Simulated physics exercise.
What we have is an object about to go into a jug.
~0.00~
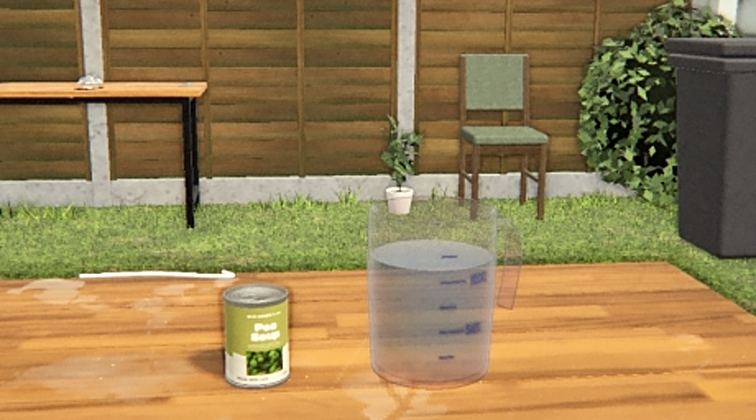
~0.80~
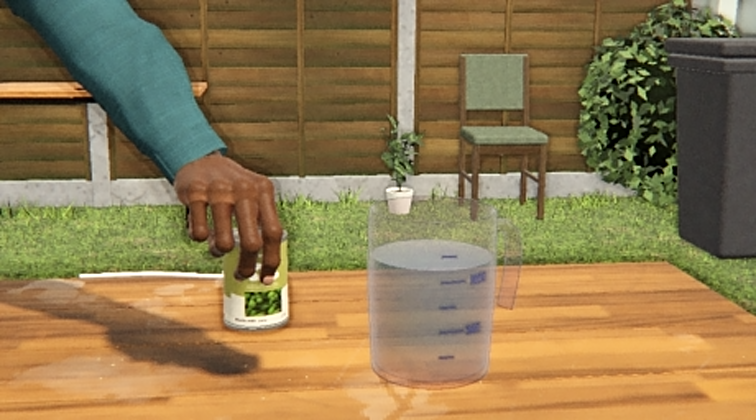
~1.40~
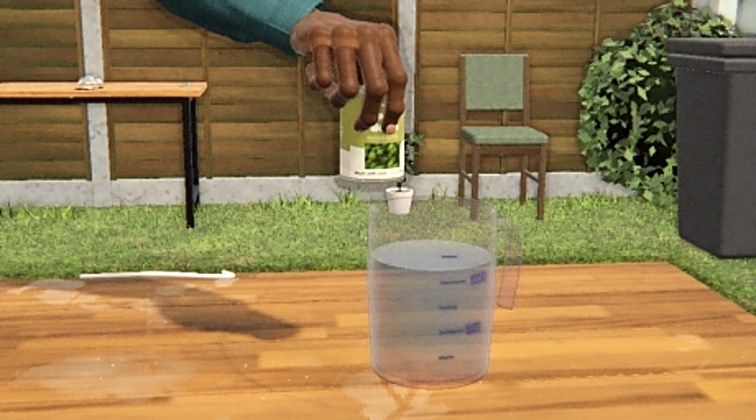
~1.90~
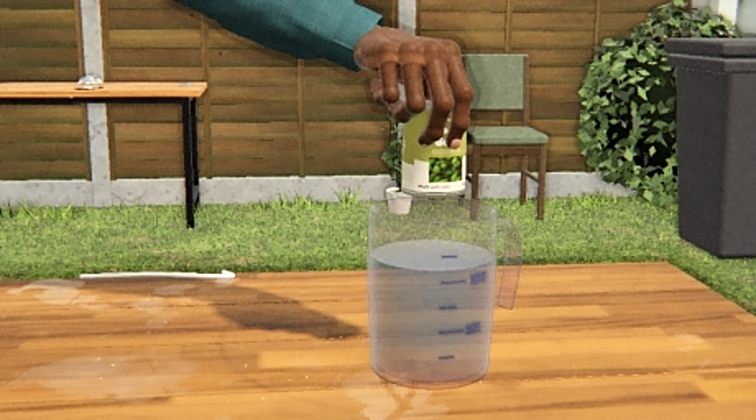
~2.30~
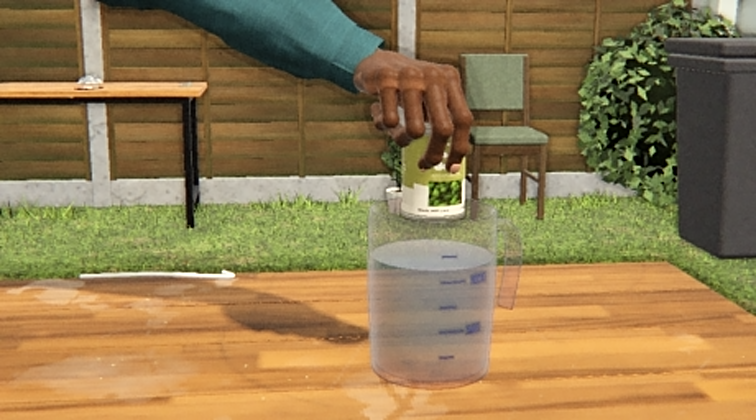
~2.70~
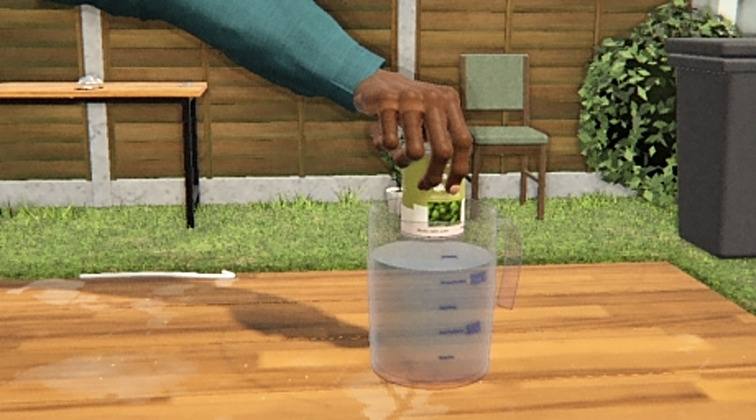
In a fenced garden, a tin of food with a green label stands on a wooden table, left of a clear jug about two thirds full of water. A hand reaches in from the left, grips the tin and lifts it rightward over the jug, then lowers it to just above the surface.
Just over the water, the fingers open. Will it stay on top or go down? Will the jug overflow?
Thing: Never stays up. Jug: Never spills.
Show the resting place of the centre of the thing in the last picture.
You'll find it at roughly (431, 319) in the last picture.
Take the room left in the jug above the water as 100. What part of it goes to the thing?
50 %.
By 3.0 s, the tin of food enters the water; the jug is about three quarters full.
By 3.4 s, the tin of food goes on down; the jug is nearly full.
By 5.0 s, the tin of food has sunk; the jug is nearly full; the top is dry.
